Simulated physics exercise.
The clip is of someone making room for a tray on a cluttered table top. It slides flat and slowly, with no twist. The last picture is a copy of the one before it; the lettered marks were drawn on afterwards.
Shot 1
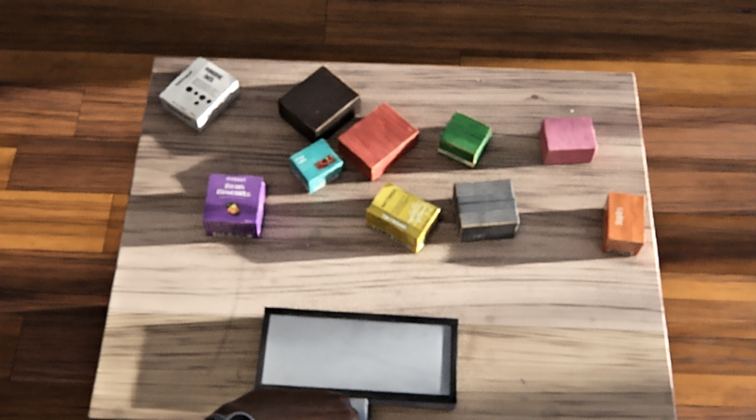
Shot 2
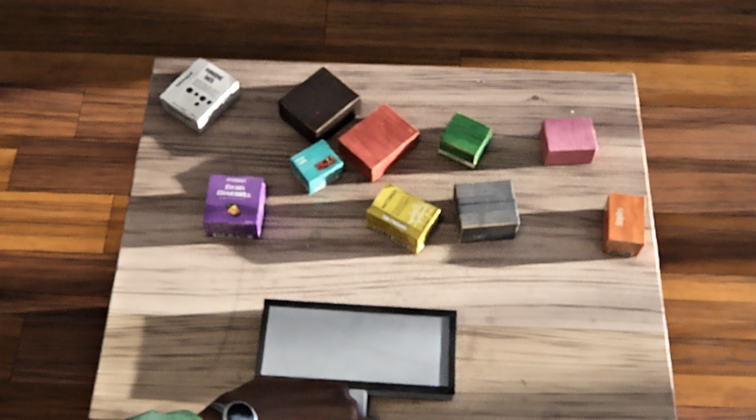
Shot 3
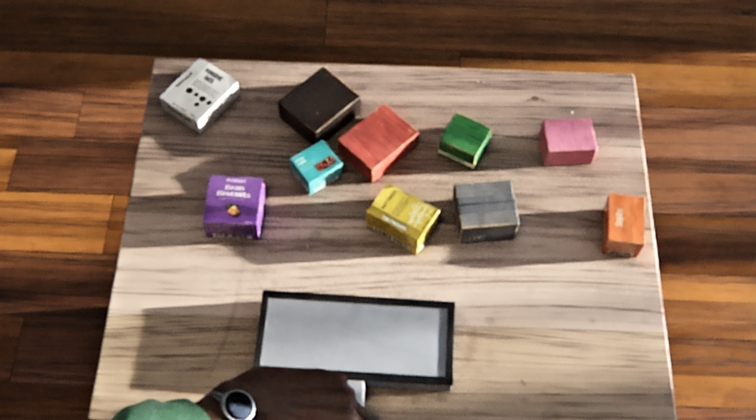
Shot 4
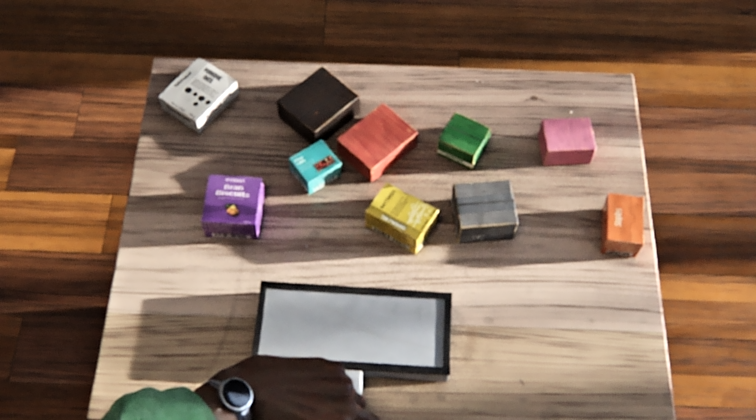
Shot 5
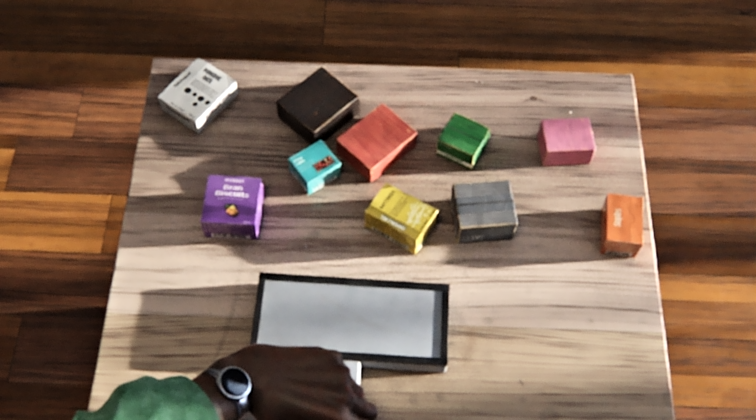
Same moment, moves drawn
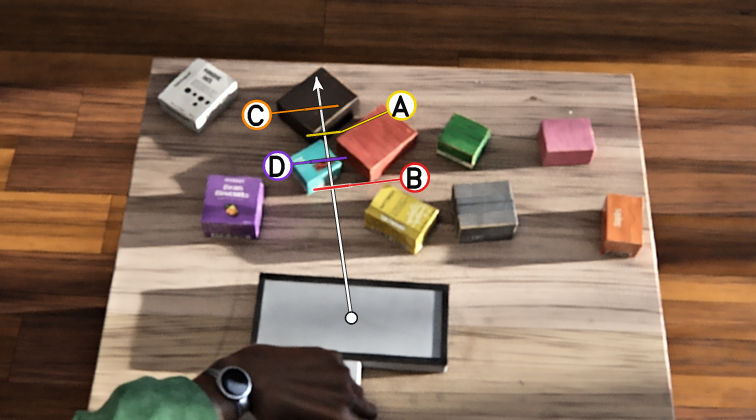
A black-rimmed tray slides slowly and flatly up the wooden table top toward the scattered coloured boxes, pushed by a hand at its lower edge. As it moves, the hand, a wristwatch and a green sleeve come further into view from the bottom left, while the boxes stay where they are.
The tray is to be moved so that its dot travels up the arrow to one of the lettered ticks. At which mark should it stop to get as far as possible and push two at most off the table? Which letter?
No third one falls up to C.
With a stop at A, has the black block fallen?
Yes.
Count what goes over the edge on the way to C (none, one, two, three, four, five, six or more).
Two.
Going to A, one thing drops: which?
The black block goes over.
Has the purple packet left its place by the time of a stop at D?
By then, yes.
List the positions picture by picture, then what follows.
In the first picture, yellow box (402, 218); turquoise packet (316, 166); grey box (485, 211).
In the second picture, tray (357, 346); purple packet (235, 207).
In the third picture, tray (356, 337); red block (378, 142).
In the fourth picture, tray (353, 327); orange box (622, 225).
In the fifth picture, tray (351, 318); pink block (566, 141); yellow box (401, 219); turquoise packet (315, 168).
On the marked copy, A at (325, 134); B at (332, 188); C at (321, 108); D at (328, 160); the arrow from (351, 318) to (316, 77); the white dot at (351, 318).
With C. Early on, tray (340, 241); purple packet (225, 185); red block (377, 136).
Further on, tray (329, 166); black block (309, 76); red block (390, 84).
At the end, tray (321, 114); black block over the edge; red block over the edge; two fallen.
As for the rest, A is within the limit but short; B is within the limit but short; D is within the limit but short.
